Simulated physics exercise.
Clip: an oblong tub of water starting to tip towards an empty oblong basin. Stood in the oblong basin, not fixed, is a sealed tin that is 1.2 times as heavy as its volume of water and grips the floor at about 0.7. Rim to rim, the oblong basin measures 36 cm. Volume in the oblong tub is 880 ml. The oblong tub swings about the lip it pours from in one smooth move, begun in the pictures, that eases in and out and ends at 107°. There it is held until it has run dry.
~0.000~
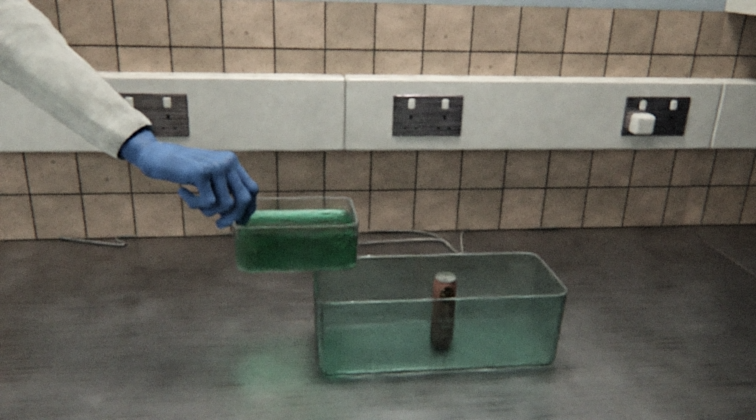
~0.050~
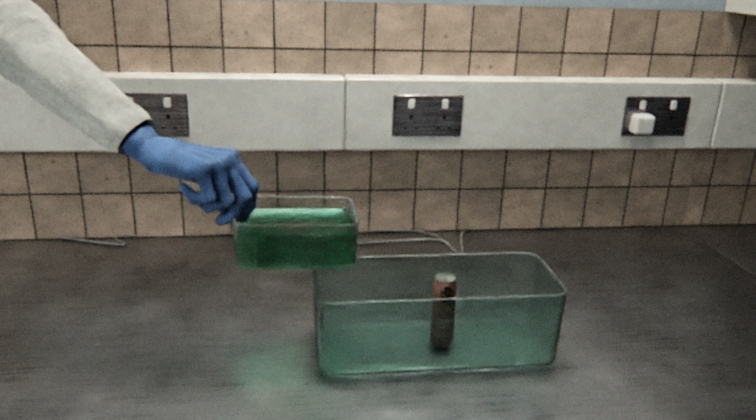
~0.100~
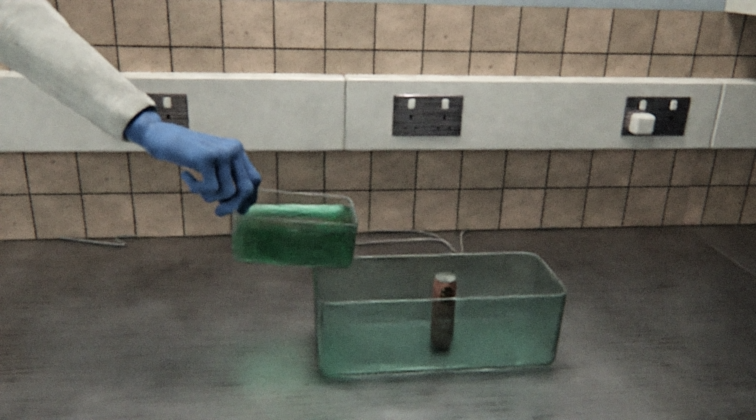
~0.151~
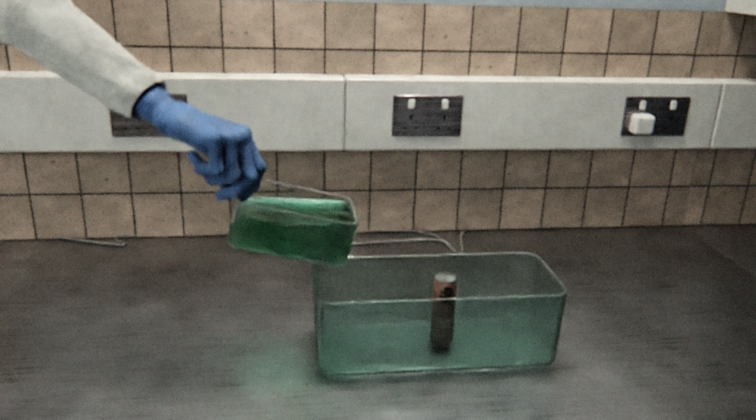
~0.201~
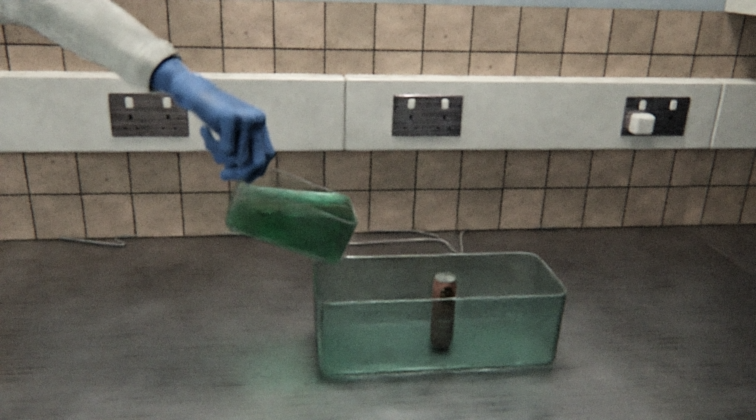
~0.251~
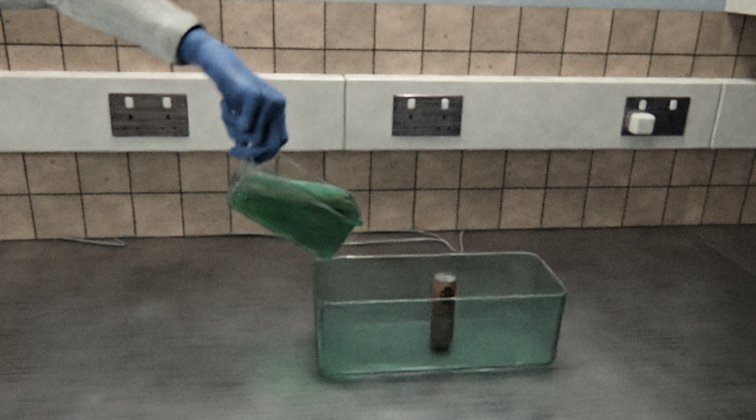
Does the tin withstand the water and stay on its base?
It gets tipped over.
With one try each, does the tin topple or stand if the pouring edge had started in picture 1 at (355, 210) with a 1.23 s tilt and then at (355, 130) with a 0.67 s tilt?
Run one: It does not tip. Run two: It does not tip.
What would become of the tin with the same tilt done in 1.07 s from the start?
It stays steady, then.
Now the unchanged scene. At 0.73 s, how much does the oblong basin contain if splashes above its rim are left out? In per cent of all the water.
I reckon close to 88 per cent.
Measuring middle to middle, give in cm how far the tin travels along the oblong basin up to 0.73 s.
3 cm, roughly.
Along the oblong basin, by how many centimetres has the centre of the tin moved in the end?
Roughly 7.5 cm.
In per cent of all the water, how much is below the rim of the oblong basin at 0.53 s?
Roughly 18 percent.
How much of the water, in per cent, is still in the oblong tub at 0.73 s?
1 %.
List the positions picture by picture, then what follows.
The first frame shows tilt 0°; pouring edge (354, 212); surface from (238, 223) to (353, 221); the oblong basin's rim runs from (315, 280) to (552, 273); the tin's top is at (445, 280).
The second frame shows tilt 1°; pouring edge (354, 212); surface from (238, 221) to (352, 219).
The third frame shows tilt 6°; pouring edge (354, 212); surface from (237, 217) to (351, 215).
The fourth frame shows tilt 13°; pouring edge (354, 212); surface from (235, 208) to (352, 210).
The fifth frame shows tilt 22°; pouring edge (353, 212); surface from (233, 196) to (354, 206); 1 per cent is over the edge.
The sixth frame shows tilt 33°; pouring edge (353, 212); surface from (234, 179) to (341, 200); 5 per cent is over the edge.
By 0.53 s the tilt is 95° and 23 per cent is still to pour; the tin stands where it began.
By 0.73 s the tilt is 107° and 1 per cent is still to pour; the tin leans 31°.
By 0.94 s the tilt is 107° and 0 per cent is still to pour; the tin lies on its side.
By 1.17 s the tilt is 107° and 0 per cent is still to pour; the tin lies on its side.
At rest the tin lies on its side.
